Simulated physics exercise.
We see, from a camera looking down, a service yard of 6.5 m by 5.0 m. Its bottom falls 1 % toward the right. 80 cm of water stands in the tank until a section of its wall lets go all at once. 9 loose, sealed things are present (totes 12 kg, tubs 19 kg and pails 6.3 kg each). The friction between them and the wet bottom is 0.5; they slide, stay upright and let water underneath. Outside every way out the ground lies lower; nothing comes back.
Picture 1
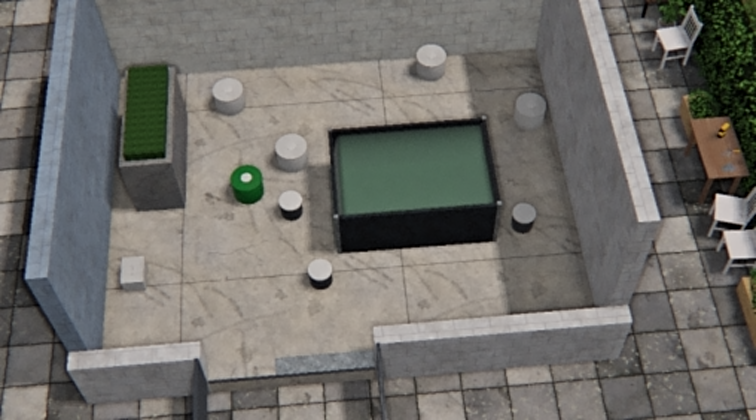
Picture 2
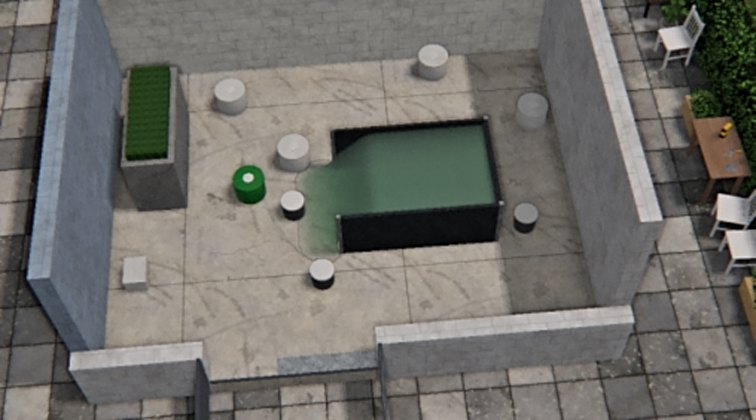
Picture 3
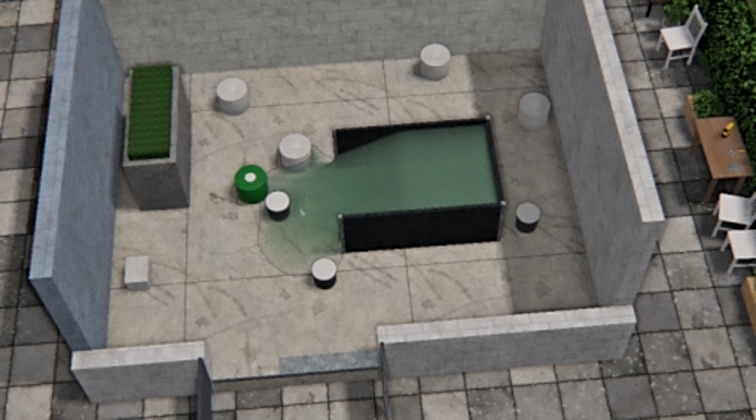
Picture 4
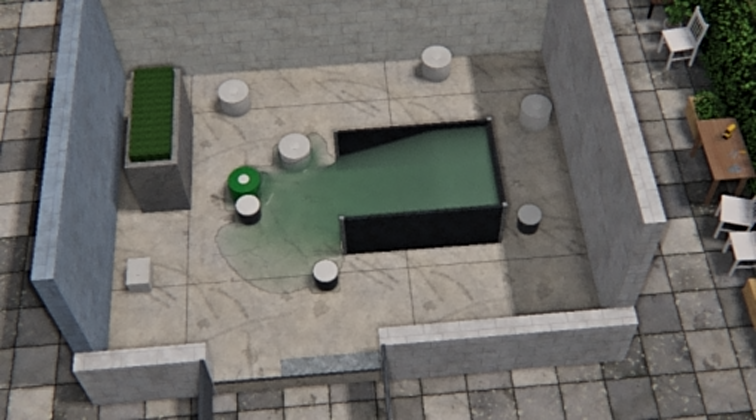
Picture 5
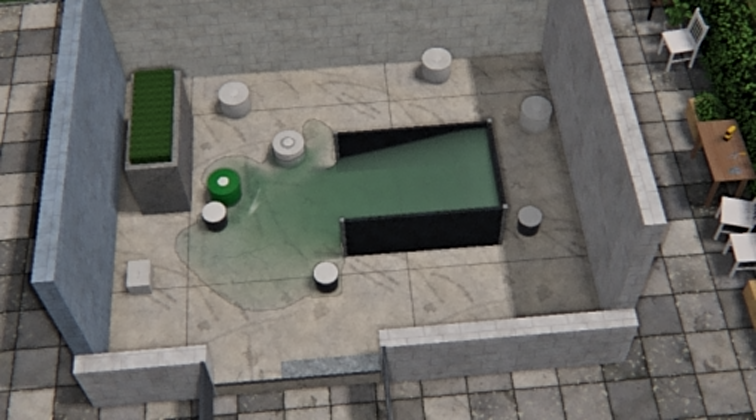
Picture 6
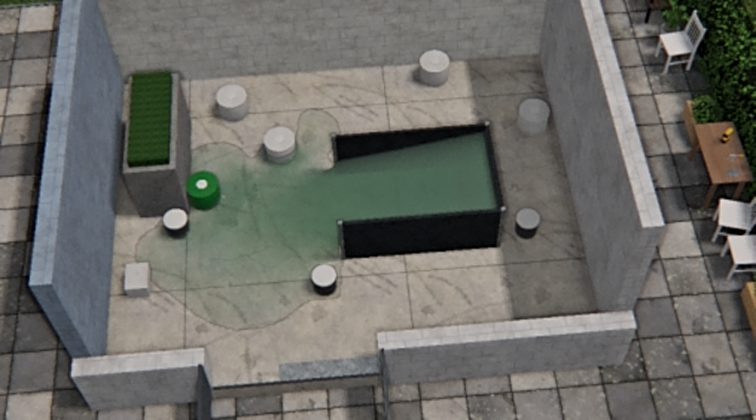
Greenish water spilling leftward from a dark-sided tank across a walled yard, pushing a black-and-white pail, then a green tub left.
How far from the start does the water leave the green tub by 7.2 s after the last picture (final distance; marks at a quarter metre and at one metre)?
It will be left a long way off.
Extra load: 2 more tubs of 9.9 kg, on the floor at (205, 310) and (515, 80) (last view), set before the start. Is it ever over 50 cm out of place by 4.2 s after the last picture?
Beyond the mark, below the mark.
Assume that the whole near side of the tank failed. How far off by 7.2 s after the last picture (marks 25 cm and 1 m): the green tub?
From there, the green tub remains planted.
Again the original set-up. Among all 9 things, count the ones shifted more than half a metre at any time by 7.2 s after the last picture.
The count comes to 7.
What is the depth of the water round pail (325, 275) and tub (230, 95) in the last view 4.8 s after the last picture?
I'd estimate 4 cm for the first and 5 cm for the second.
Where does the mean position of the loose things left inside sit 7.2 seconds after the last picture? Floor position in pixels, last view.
I'd put it close to (432, 155) in the last view.
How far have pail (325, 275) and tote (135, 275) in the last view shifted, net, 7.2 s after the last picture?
Taken in order, the shifts are 150 cm and 550 cm.
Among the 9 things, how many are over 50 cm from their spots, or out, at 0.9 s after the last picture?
4.
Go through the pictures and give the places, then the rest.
The first picture shows the green tub at (246, 178) rests on the ground; water covers 2.8 m2; 0 of 9 have shifted.
The second picture shows the green tub at (248, 178), on the bottom; water covers 3.7 m2; 0 of 9 have shifted.
The third picture shows the green tub at (250, 178), on the bottom; 4.7 m2 under water; 1 of 9 have shifted.
The fourth picture shows the green tub at (243, 179) rests on the ground, 11 cm from its start; water covers 6.0 m2; 2 of 9 have shifted.
The fifth picture shows the green tub at (223, 182), on the bottom, 41 cm from its start; water covers 7.6 m2; 3 of 9 have shifted.
The sixth picture shows the green tub at (202, 185) rests on the ground, 68 cm from its start; 9.4 m2 under water; 3 of 9 have shifted.
Then, 0.9 s after the last picture the green tub is near (202, 169), 0.7 m from its start, afloat; 0 of 9 are out; 3 afloat.
Then, 2.8 s after the last picture the green tub is near (261, 98), 1.6 m from its start, aground; 0 of 9 are out; 2 afloat.
Then, 4.8 s after the last picture the green tub is near (303, 101), 1.7 m from its start, aground; 0 of 9 are out; 1 afloat.
Then, 7.2 s after the last picture the green tub is near (303, 101), 1.7 m from its start, aground; 0 of 9 are out; 3 afloat.
